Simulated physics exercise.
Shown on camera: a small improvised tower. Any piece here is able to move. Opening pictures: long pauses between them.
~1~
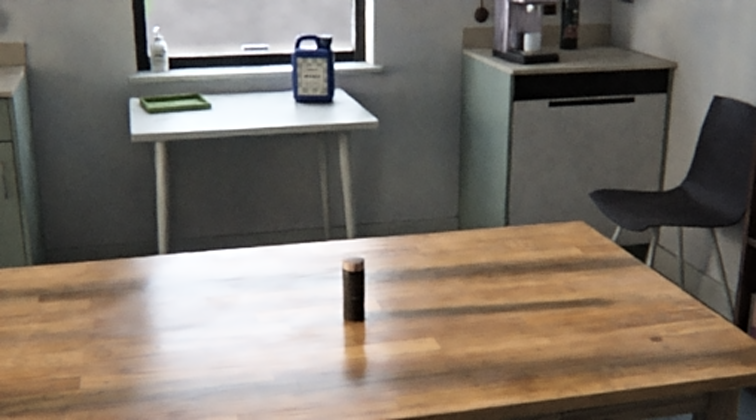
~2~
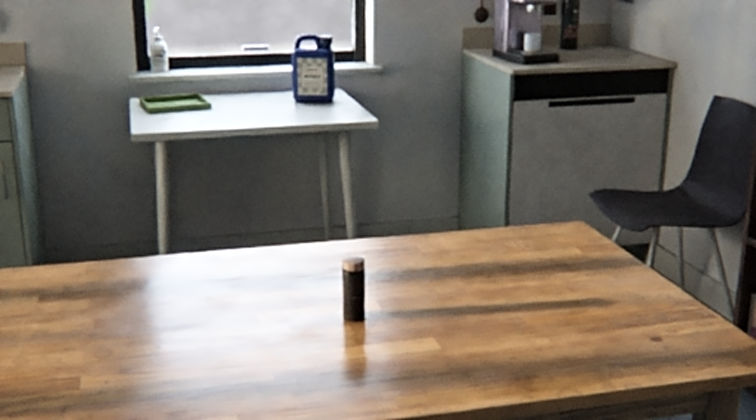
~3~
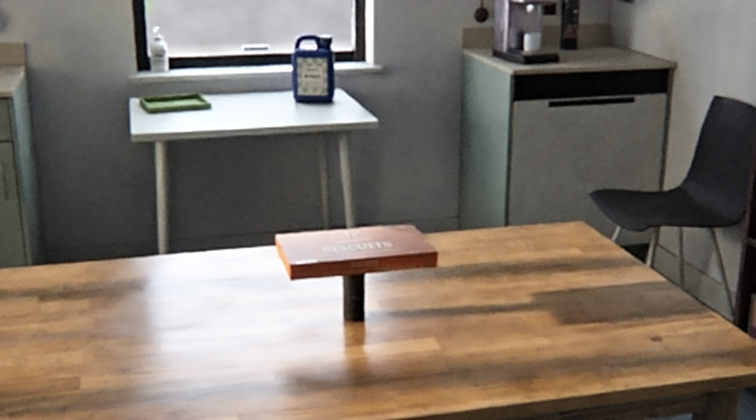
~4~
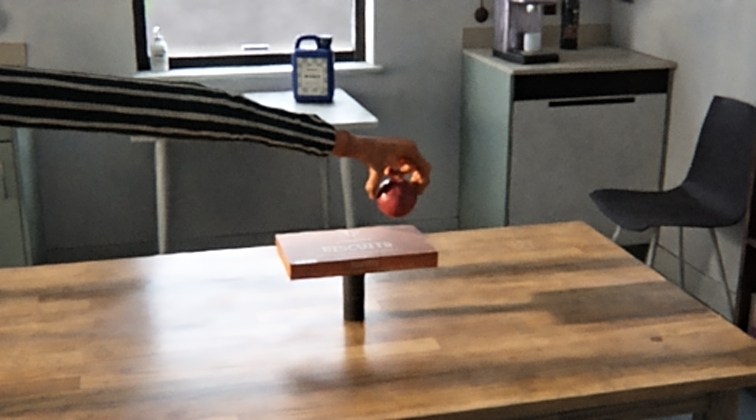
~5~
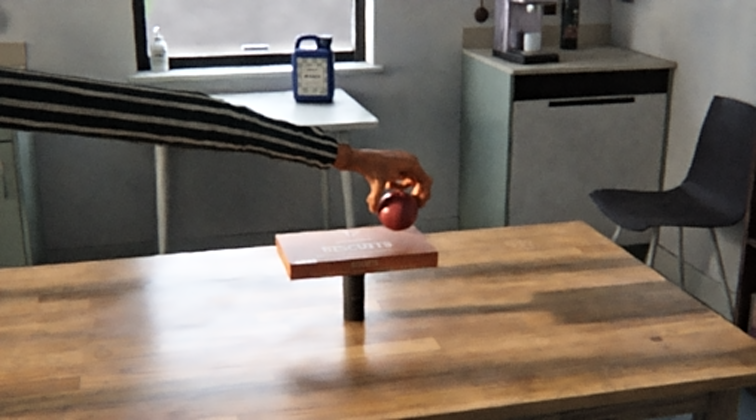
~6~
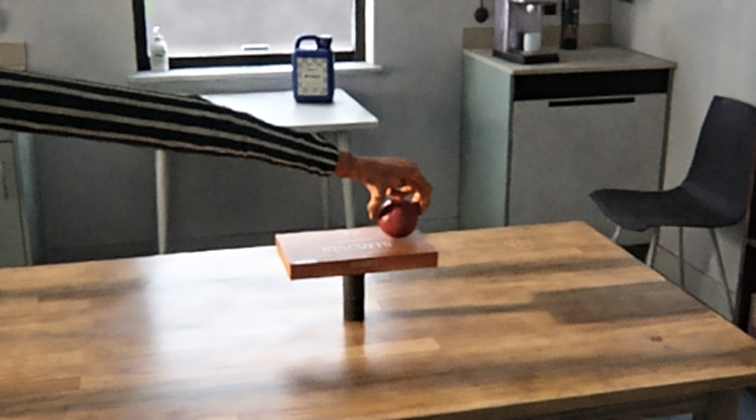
In the video, a small dark cylinder stands on a wooden table, then an orange packet appears balanced on top of it. A hand in a striped sleeve lowers a red apple onto the packet's right side, still gripping it.
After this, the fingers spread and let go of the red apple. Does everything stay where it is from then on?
No, I predict the stack won't bear it.
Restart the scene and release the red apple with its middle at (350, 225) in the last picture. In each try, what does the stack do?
Outcome: Stable.
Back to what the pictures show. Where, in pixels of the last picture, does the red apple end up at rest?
Look around (448, 287) in the final frame.
Then, 0.60 s past the last view, red apple now fallen; orange packet rocked 60° from its first pose.
Then, 0.80 s past the last view, orange packet now fallen; black shaker rocked 58° from its first pose.
Finally, fallen, orange packet, black shaker and red apple. Final places as the last picture's camera would see them, red apple near (449, 287). The stack gives way.
